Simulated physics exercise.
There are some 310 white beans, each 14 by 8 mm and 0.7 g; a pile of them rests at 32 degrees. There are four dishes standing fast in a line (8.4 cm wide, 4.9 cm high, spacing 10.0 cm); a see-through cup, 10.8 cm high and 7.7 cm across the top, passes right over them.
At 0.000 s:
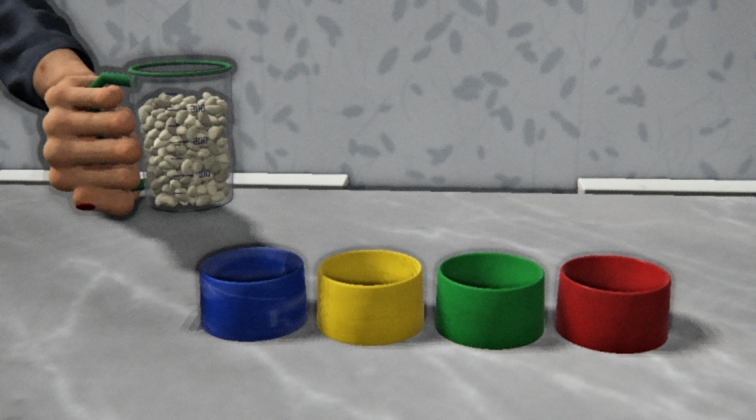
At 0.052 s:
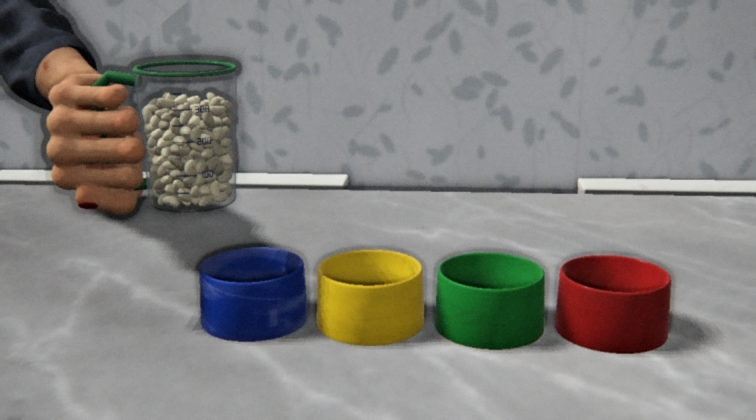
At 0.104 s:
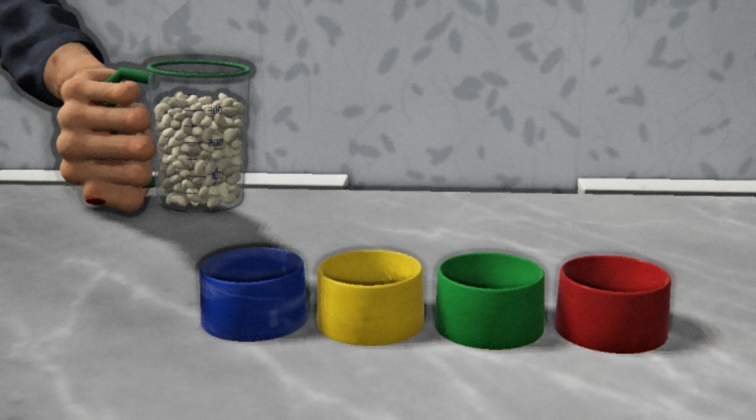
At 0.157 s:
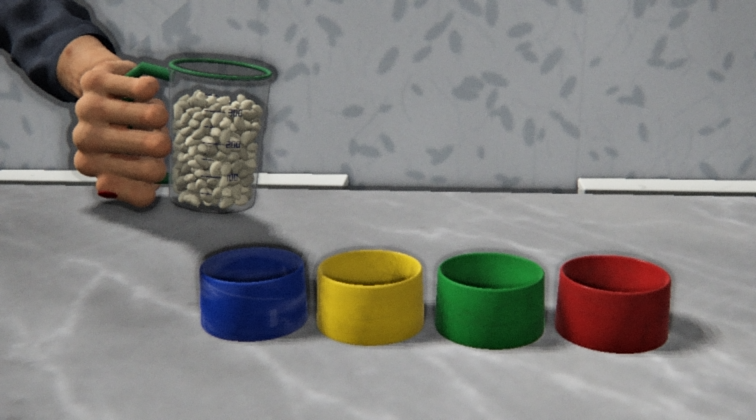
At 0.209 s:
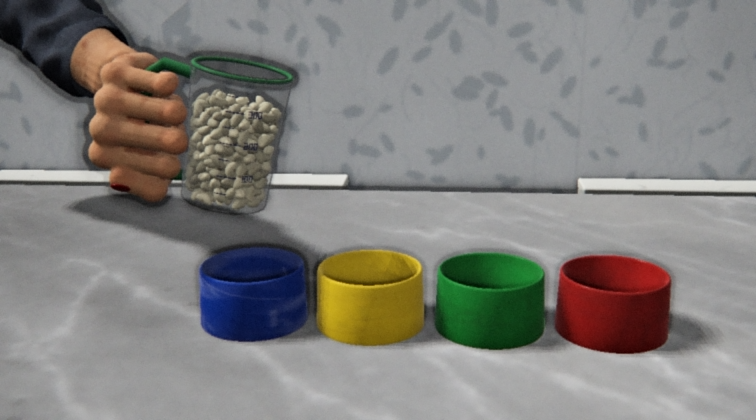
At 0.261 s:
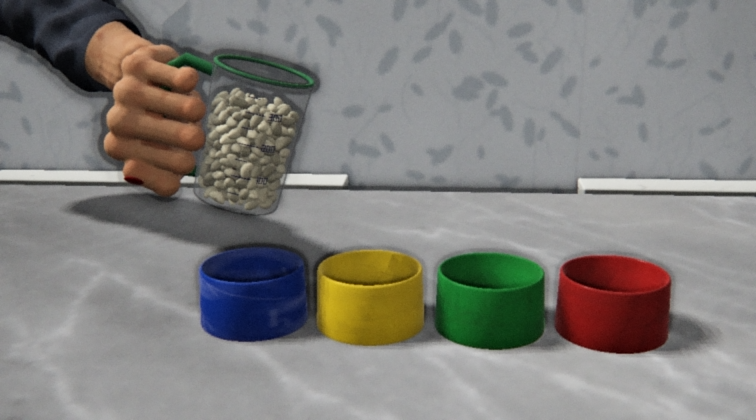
In this clip, a hand holds a clear cup of white beans by its green handle above a row of blue, yellow, green and red dishes, then moves it a short way right while tilting it slightly rightward.
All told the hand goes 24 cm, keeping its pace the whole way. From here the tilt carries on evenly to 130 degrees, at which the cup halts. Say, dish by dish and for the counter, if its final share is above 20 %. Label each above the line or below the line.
Red: Above the line; blue: Below the line; green: Below the line; yellow: Below the line; counter: Above the line.
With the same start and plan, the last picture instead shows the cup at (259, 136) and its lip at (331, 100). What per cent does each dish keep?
Red: 50 / blue: 0 / green: 10 / yellow: 0.
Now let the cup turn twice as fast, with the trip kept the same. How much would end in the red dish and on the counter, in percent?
Then: Red 30; counter 40.
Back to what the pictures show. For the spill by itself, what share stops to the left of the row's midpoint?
I'd estimate close to 0 in a hundred.
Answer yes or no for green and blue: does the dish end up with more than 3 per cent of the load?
For green, it does, for blue, it does not.
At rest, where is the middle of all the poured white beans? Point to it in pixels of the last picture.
Near (584, 318).
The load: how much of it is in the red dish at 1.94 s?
By that moment it's near 40 percent.
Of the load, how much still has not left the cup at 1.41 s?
90 %.
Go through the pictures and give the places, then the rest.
Cup at (186, 135), tilt 0 degrees, lip at (229, 69), moved 0.0 cm; middle of the pieces at (182, 147); blue dish at (252, 265); yellow dish at (370, 268); green dish at (491, 271); red dish at (615, 274), in the first picture.
Cup at (189, 135), tilt 1 degrees, lip at (233, 69), moved 0.3 cm; middle of the pieces at (185, 147), in the second picture.
Cup at (200, 136), tilt 3 degrees, lip at (248, 72), moved 1.2 cm; middle of the pieces at (195, 147), in the third picture.
Cup at (217, 136), tilt 8 degrees, lip at (269, 76), moved 2.5 cm; middle of the pieces at (211, 147), in the fourth picture.
Cup at (233, 136), tilt 12 degrees, lip at (291, 80), moved 3.9 cm; middle of the pieces at (226, 146), in the fifth picture.
Cup at (250, 136), tilt 16 degrees, lip at (312, 85), moved 5.3 cm; middle of the pieces at (242, 146); blue dish at (252, 265); yellow dish at (370, 268); green dish at (491, 271); red dish at (615, 274). Its pace works out near 80 degrees a second; the hand travels 26 cm a second, in the sixth picture.
Then, at 0.95 s, tilt 69 degrees; cup holds 100 %.
After 1.41 s, tilt 105 degrees; cup holds 90 %, red 5 %.
After 1.94 s, tilt 130 degrees; cup holds 0 %, red 40 %, green 10 %.
By 3.1 s all is still; red 40 %, blue 0 %, green 10 %, yellow 0 %, counter 50 %.
